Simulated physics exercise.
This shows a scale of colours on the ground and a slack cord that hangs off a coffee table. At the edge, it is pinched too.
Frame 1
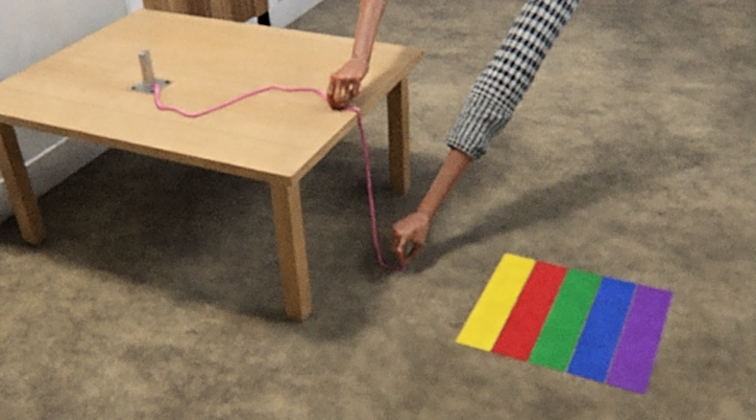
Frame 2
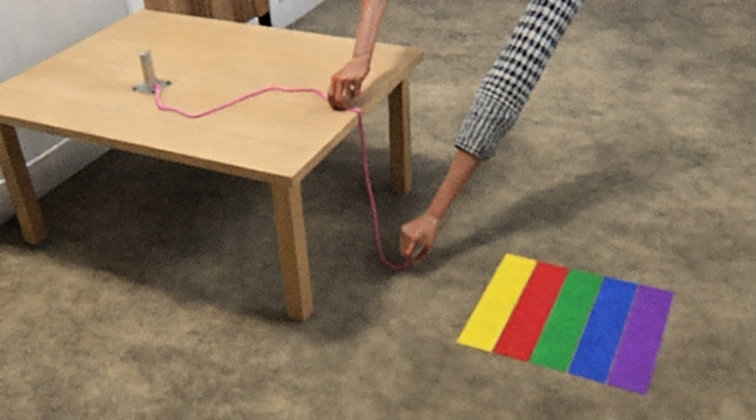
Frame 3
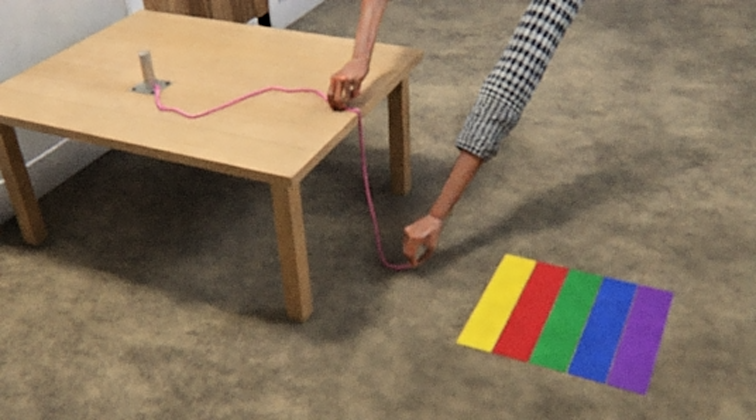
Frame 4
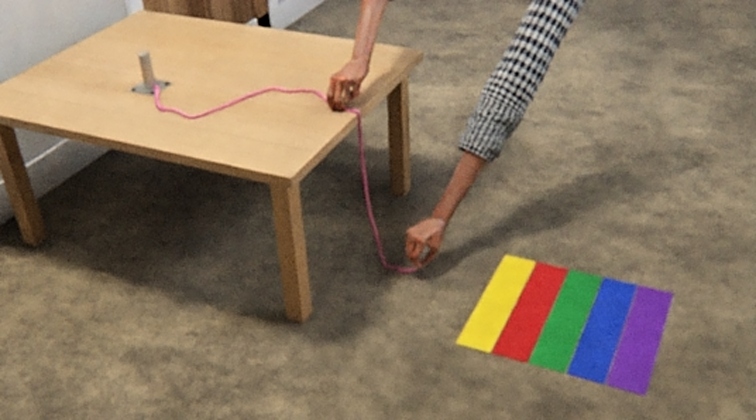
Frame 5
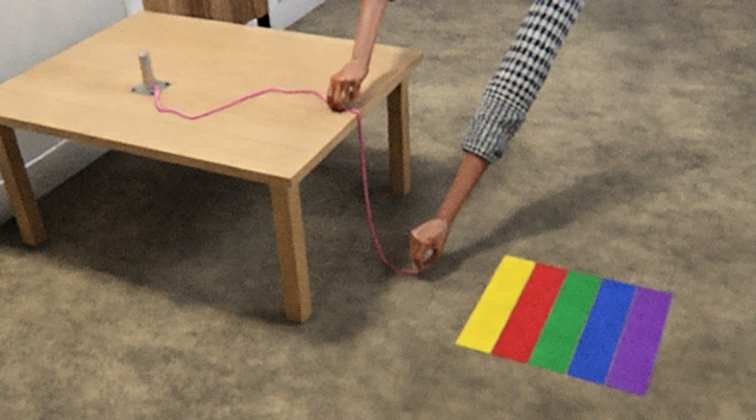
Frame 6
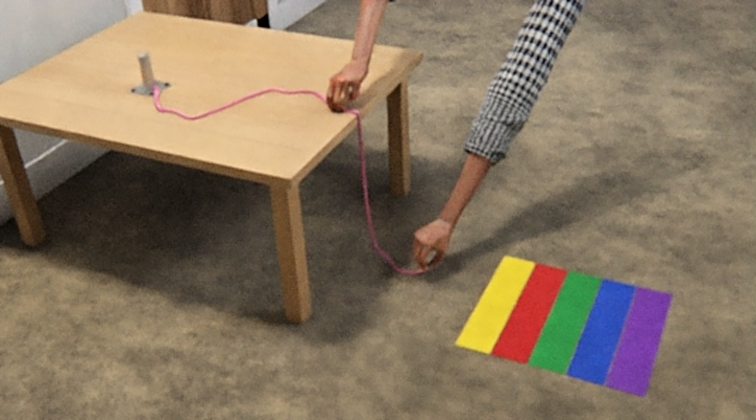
Hand in a checked sleeve shifting the low end of a slack pink cord slightly right, another hand pinching it at the table edge.
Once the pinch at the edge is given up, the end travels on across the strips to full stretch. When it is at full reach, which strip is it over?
It is over the purple strip.
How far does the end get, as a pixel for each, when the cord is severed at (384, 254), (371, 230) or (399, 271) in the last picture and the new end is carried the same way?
Case by case: (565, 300), (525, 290) and (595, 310).
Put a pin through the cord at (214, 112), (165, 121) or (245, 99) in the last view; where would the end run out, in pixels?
Respectively (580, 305), (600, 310) and (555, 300).
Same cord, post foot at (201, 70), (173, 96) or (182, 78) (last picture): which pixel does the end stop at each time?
Going by the last picture, roughly (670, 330), (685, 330) and (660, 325).
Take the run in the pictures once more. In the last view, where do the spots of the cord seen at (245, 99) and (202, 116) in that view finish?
First: (303, 111). Second: (256, 104).
Soon after, end near (580, 305); over green.
After that, end near (620, 315); over blue.
At the stop, end near (644, 321); over purple. Over purple.
